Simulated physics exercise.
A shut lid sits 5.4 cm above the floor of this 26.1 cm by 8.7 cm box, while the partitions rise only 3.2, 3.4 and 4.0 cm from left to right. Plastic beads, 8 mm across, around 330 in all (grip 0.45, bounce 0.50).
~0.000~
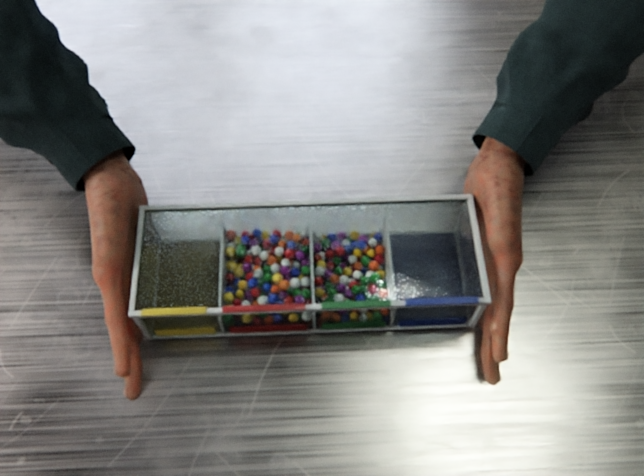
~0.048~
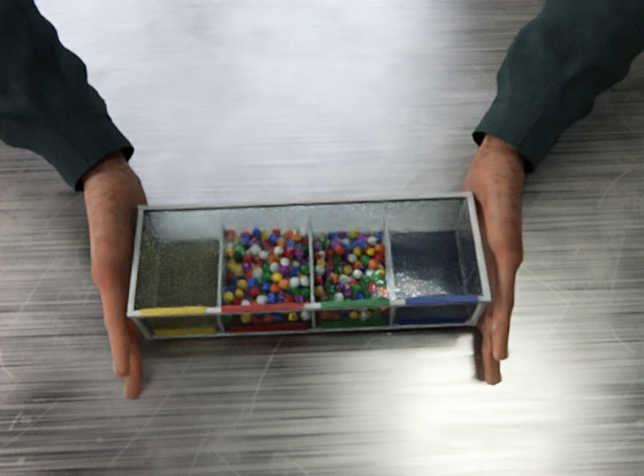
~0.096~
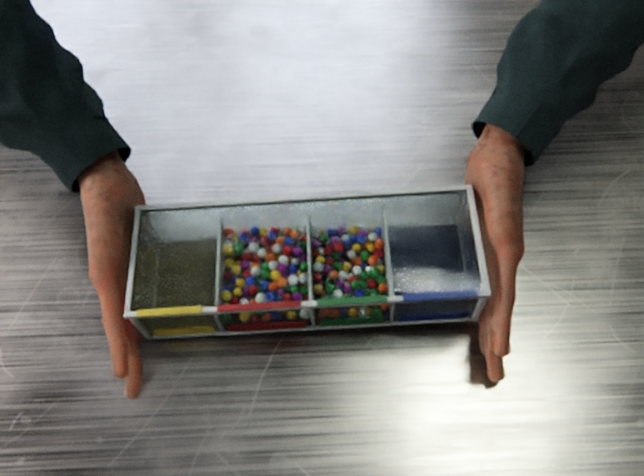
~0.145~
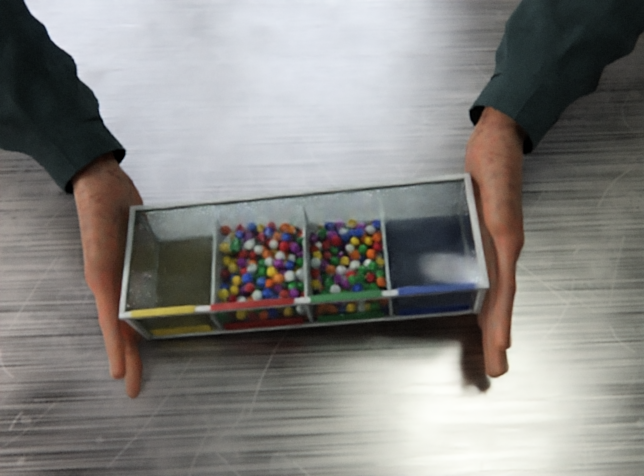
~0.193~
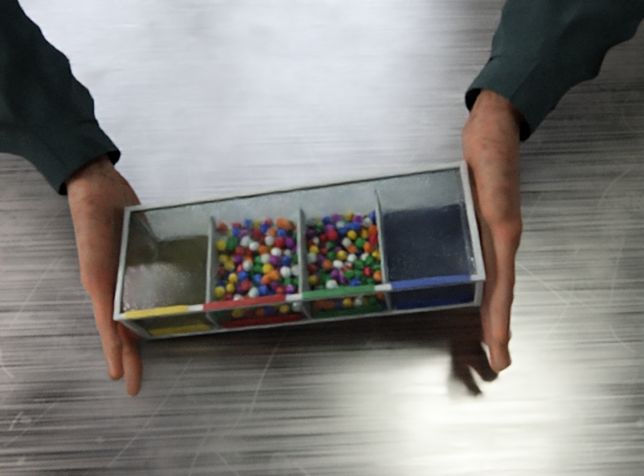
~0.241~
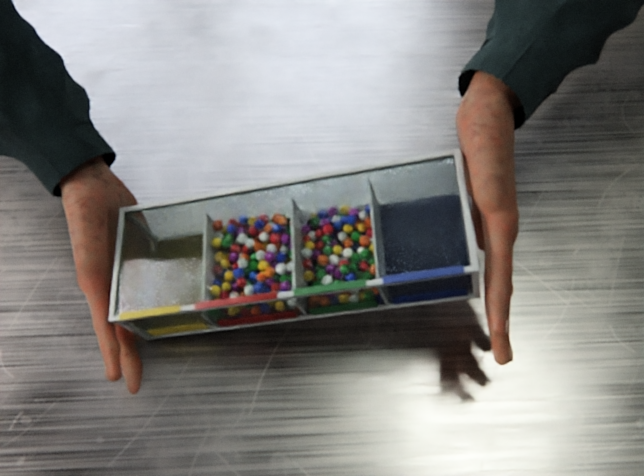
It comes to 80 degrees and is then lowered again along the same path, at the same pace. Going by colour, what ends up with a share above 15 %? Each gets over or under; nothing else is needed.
Red ends over. Blue ends under. Green ends over. Yellow ends over.
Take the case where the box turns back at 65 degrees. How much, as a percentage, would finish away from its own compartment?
Estimate: Around 10 %.
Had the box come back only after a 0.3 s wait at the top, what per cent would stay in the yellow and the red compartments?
Final amounts would be yellow 30% and red 40%.
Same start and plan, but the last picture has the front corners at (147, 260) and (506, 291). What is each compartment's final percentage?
Red = 35 %; blue = 15 %; green = 50 %; yellow = 0 %.
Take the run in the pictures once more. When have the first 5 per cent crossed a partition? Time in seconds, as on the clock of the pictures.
Reading: T about 1.00 s.
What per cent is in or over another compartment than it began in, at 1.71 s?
About 30 %.
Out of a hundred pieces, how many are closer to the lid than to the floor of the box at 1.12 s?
20 %.
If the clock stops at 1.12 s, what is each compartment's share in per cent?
Shares - red: 55; blue: 0; green: 35; yellow: 10.
Then, at 1.12 s, tilt 80 degrees; red 55 %, green 35 %, yellow 10 %.
After 1.71 s, tilt 35 degrees; red 45 %, green 30 %, yellow 25 %.
After 2.35 s, tilt 0 degrees; red 45 %, green 30 %, yellow 25 %.
In the end, at 2.8 s, red 45 %, blue 0 %, green 30 %, yellow 25 %.
